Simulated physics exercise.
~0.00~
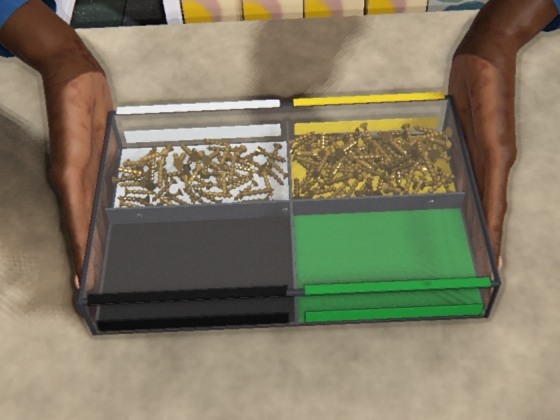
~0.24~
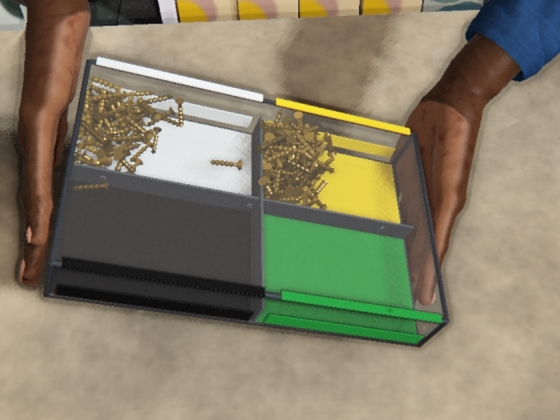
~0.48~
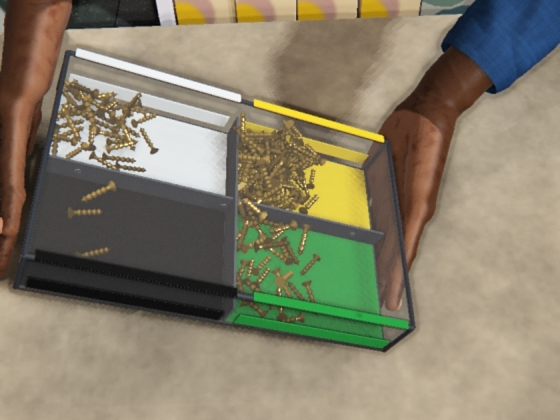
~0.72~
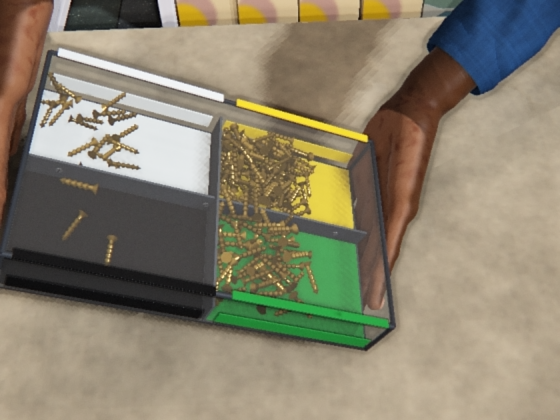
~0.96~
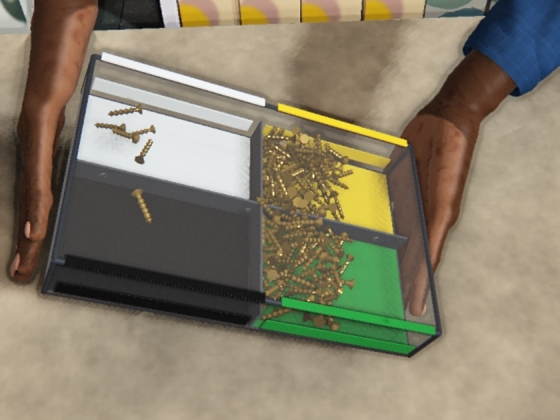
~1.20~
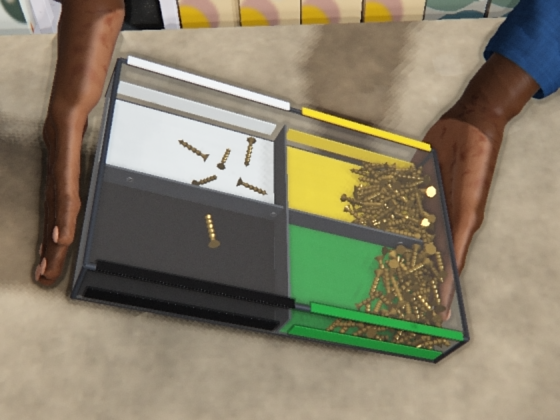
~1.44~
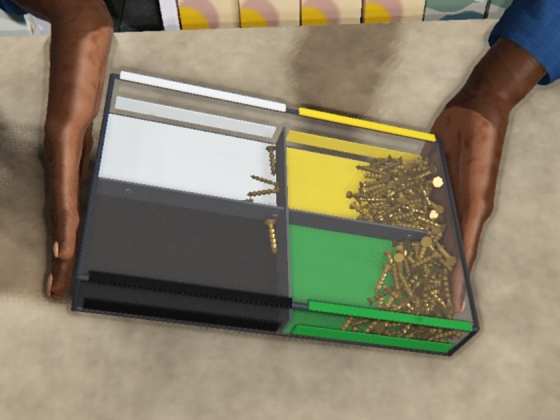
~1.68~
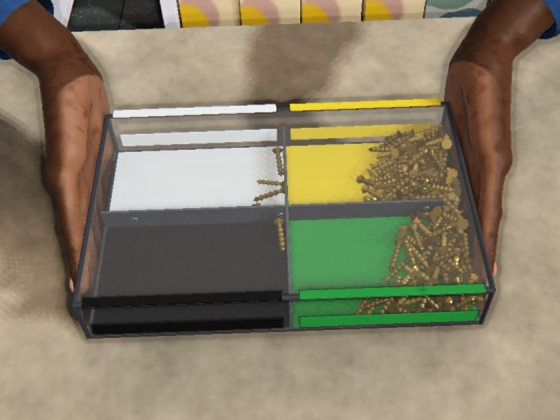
On a mottled beige tabletop seen from above, two hands hold a clear-lidded box split into four compartments, white and yellow at the back, black and green at the front. Brass-coloured screws lie in the white and yellow parts. The hands turn and tilt the box, and the screws bunch to the left, then some spill into the green and a few into the black. The box shifts left, then right, and the screws slide toward the right. Finally it straightens and rests with screws heaped at the right of yellow and green, only a few left along the middle divider.
